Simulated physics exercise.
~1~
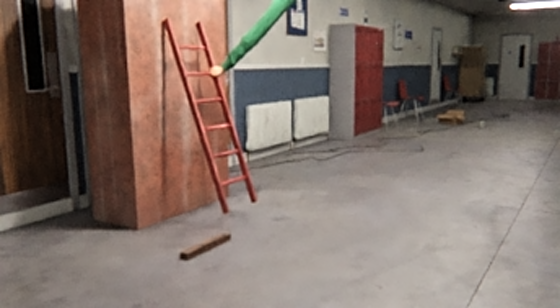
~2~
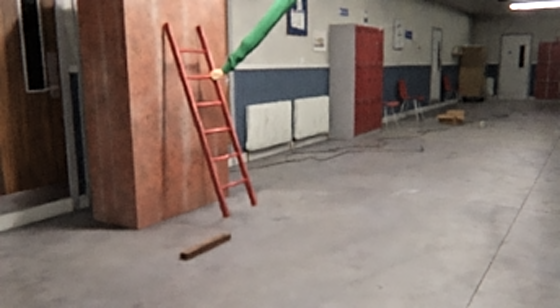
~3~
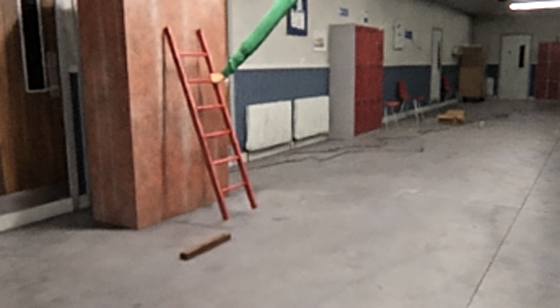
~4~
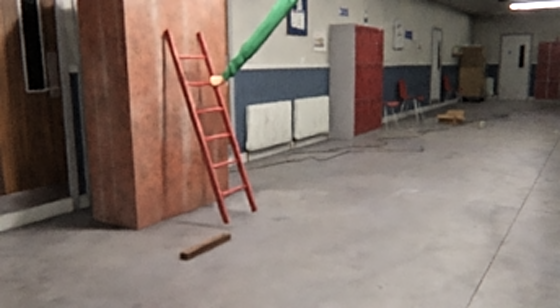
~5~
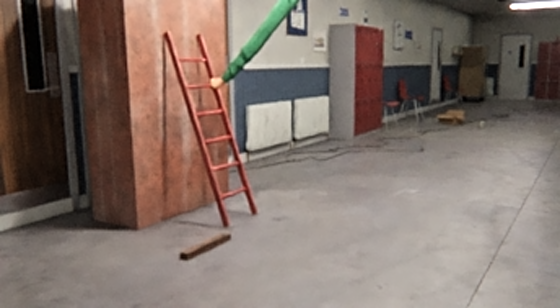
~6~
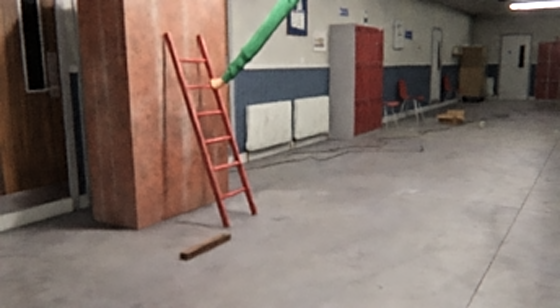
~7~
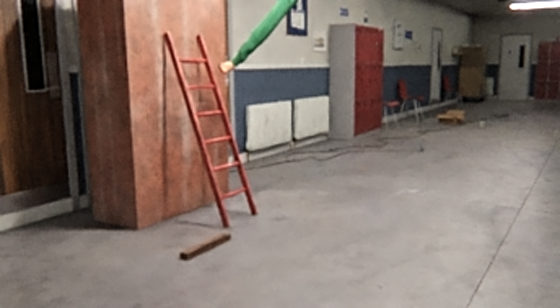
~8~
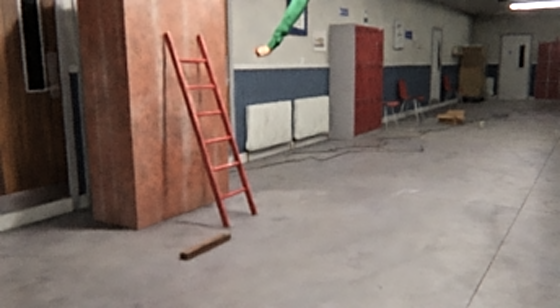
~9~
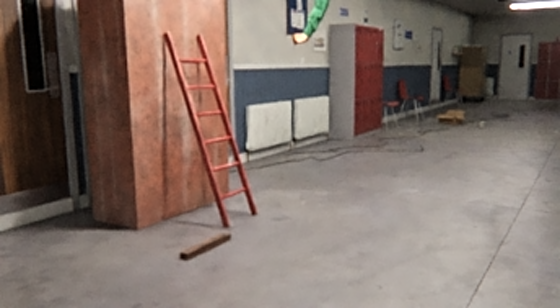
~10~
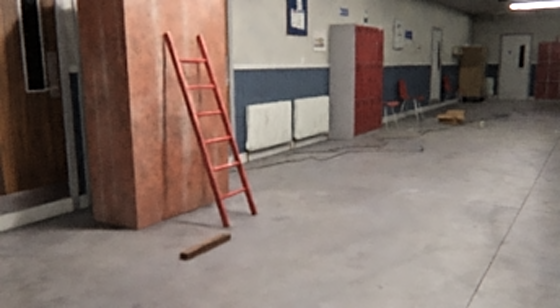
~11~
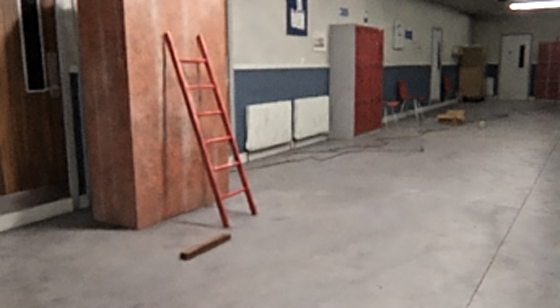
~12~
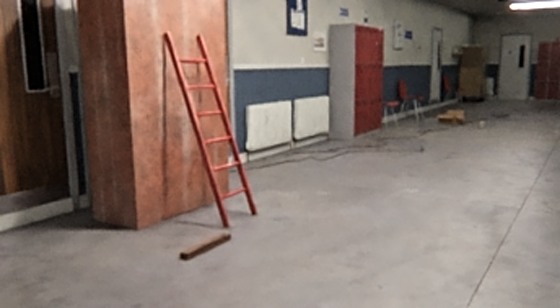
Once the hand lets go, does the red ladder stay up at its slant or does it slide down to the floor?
The red ladder stays up. It is still standing at its slant beside the pillar after the arm has gone.
